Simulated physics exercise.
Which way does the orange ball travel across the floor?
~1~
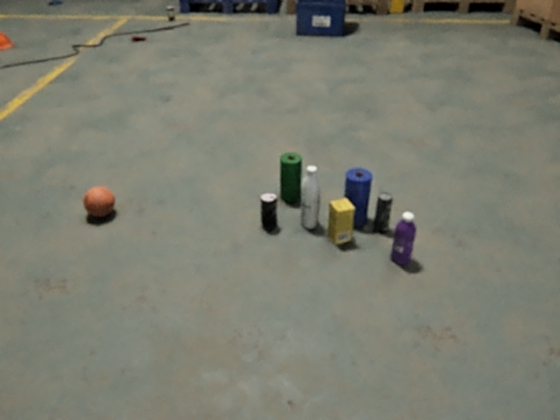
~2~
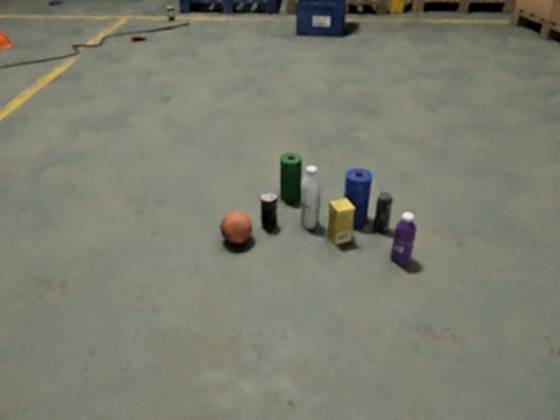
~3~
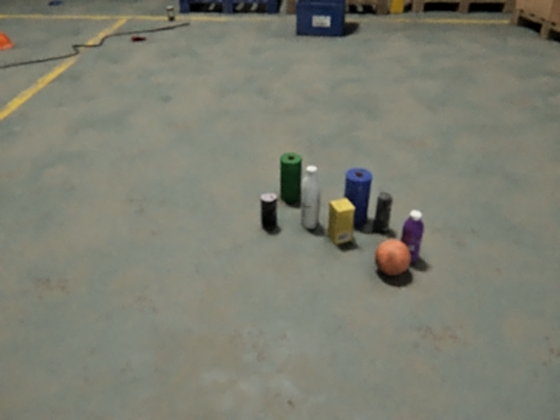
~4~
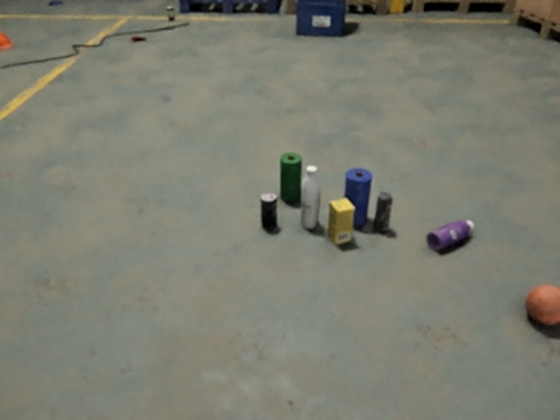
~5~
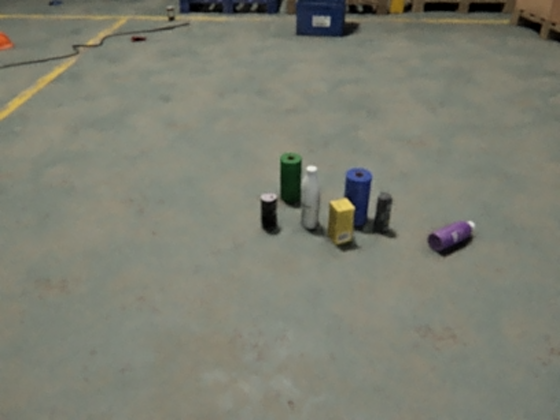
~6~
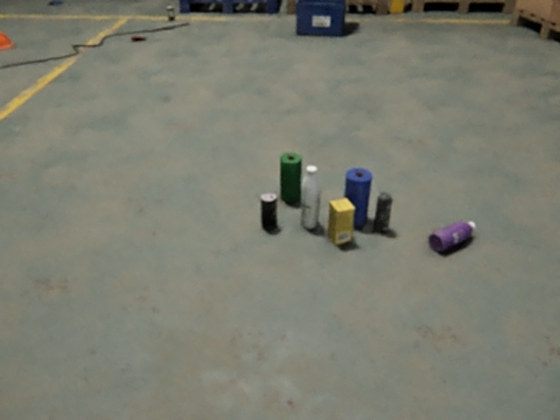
The orange ball rolls to the right, passing in front of the standing items and going out of view.
Blue and green rolls and smaller items standing as an orange ball rolls right, toppling only the purple bottle and leaving view.
